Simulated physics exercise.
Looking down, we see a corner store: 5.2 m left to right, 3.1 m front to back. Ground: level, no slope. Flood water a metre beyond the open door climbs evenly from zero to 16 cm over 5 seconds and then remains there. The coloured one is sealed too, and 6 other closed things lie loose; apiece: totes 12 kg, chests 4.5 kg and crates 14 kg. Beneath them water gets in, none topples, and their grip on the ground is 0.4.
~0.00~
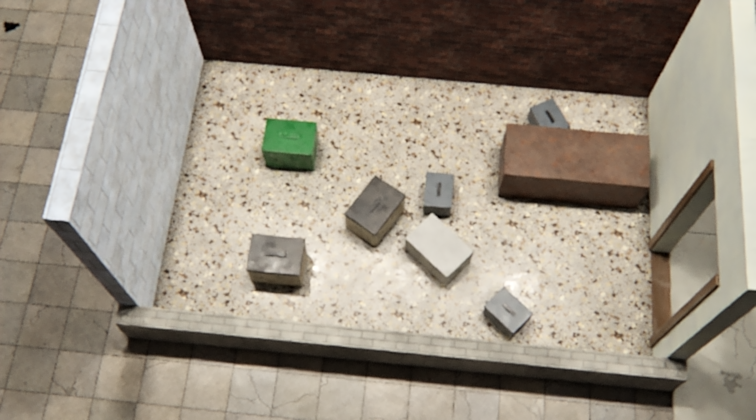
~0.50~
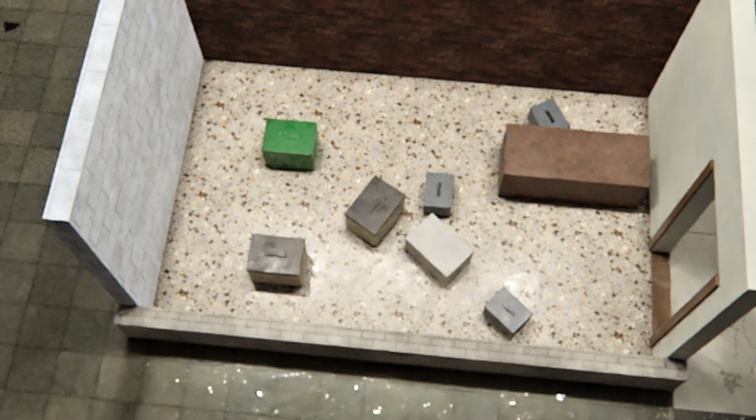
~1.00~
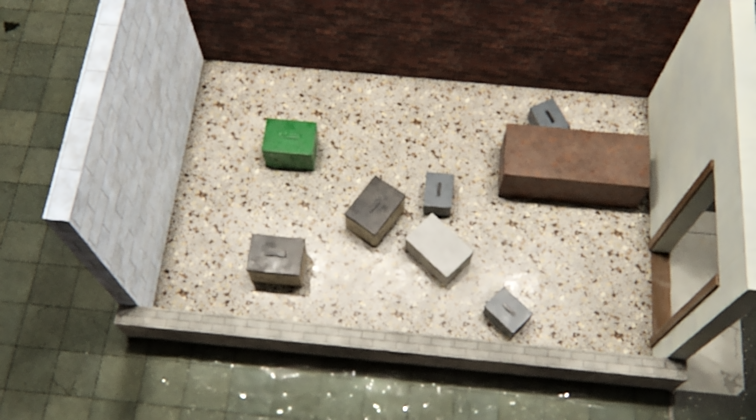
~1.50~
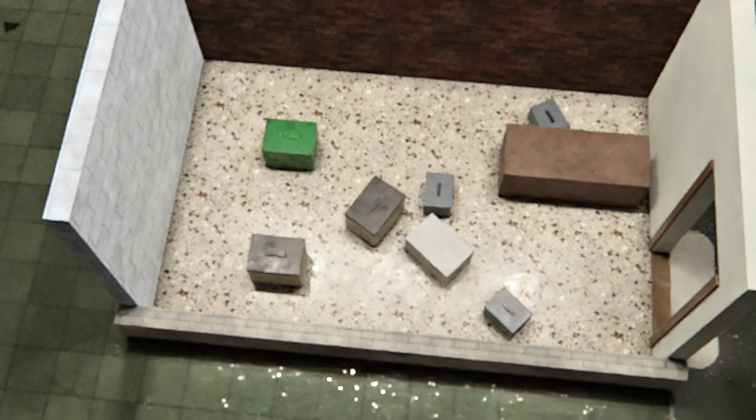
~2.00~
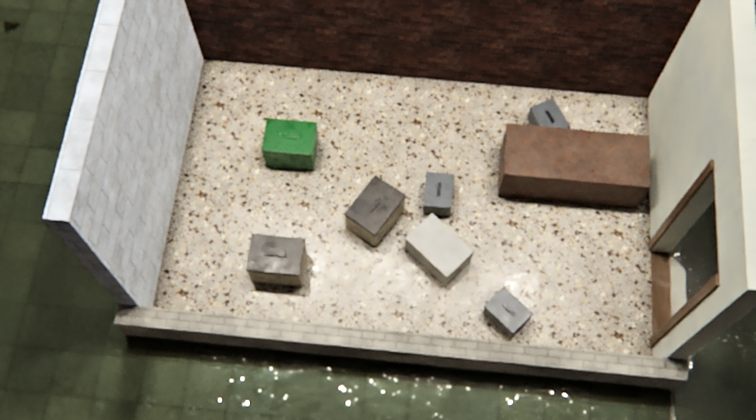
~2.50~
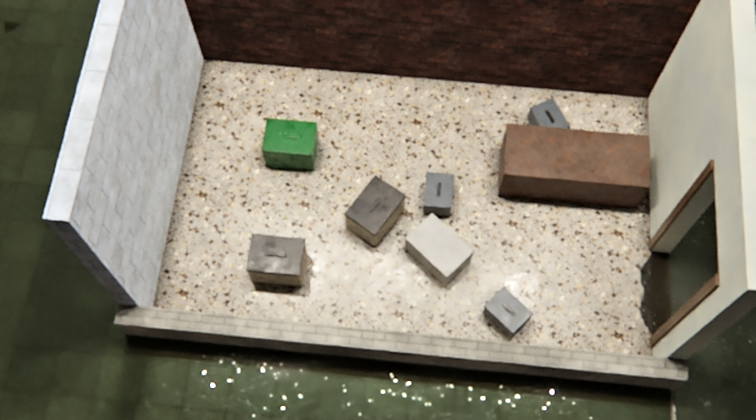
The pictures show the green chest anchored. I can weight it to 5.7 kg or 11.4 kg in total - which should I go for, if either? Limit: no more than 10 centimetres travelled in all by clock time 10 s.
Make it 11.4 kg.
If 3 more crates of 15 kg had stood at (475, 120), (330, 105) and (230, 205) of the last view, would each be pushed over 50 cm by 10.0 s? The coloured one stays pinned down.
Answer by position: Inside the range; inside the range; inside the range.
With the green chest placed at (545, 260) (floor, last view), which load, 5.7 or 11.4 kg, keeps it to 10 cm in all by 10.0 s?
Result: Both fail.
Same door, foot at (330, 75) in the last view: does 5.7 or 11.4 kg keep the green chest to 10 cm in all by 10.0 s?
Answer: No option succeeds.
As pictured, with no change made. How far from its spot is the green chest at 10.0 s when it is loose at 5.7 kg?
I'd put it at roughly 20 cm.
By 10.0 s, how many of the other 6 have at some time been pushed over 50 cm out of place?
That makes 3.
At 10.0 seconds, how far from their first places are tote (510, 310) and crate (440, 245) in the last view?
80 cm, 100 cm.
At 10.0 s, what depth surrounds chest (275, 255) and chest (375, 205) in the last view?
Depth approx. 3 cm / 3 cm.
After 3.5 s the green chest would be 0 cm from its start with 5.7 kg and 0 cm from its start with 11.4 kg; 0 cm of water round it then.
After 4.5 s the green chest would be 0 cm from its start with 5.7 kg and 0 cm from its start with 11.4 kg; 0 cm of water round it then.
After 7.0 s the green chest would be 0 cm from its start with 5.7 kg and 0 cm from its start with 11.4 kg; 0 cm of water round it then.
After 10.0 s the green chest would be 21 cm from its start with 5.7 kg and 0 cm from its start with 11.4 kg; 2 cm of water round it then.
